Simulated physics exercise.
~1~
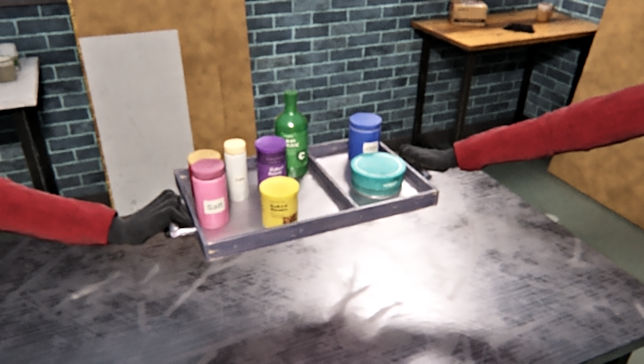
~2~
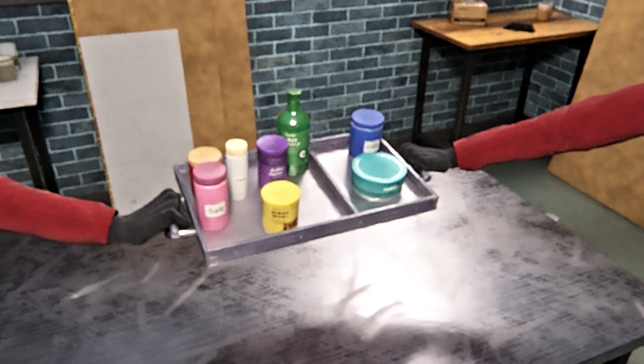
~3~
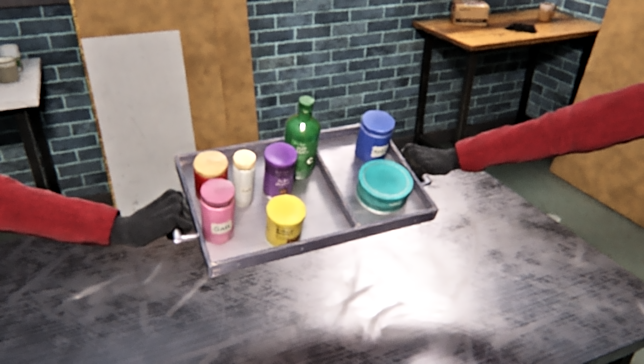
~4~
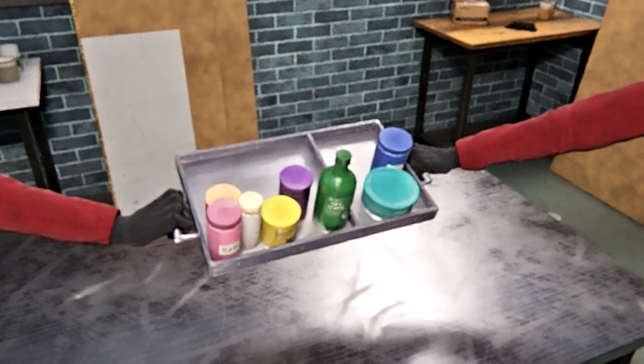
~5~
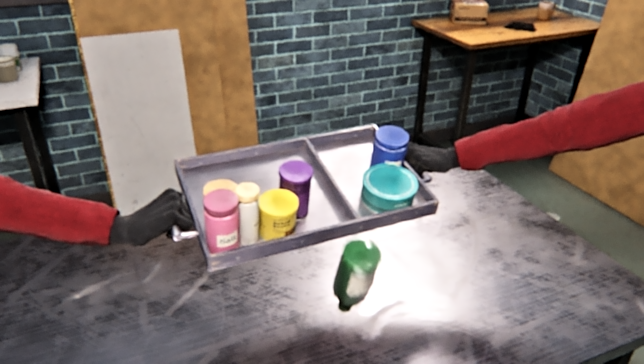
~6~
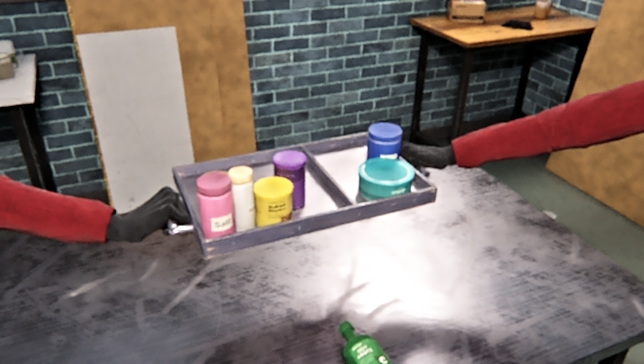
A tray held by two gloved hands tips forward, spilling a green bottle, then levels.
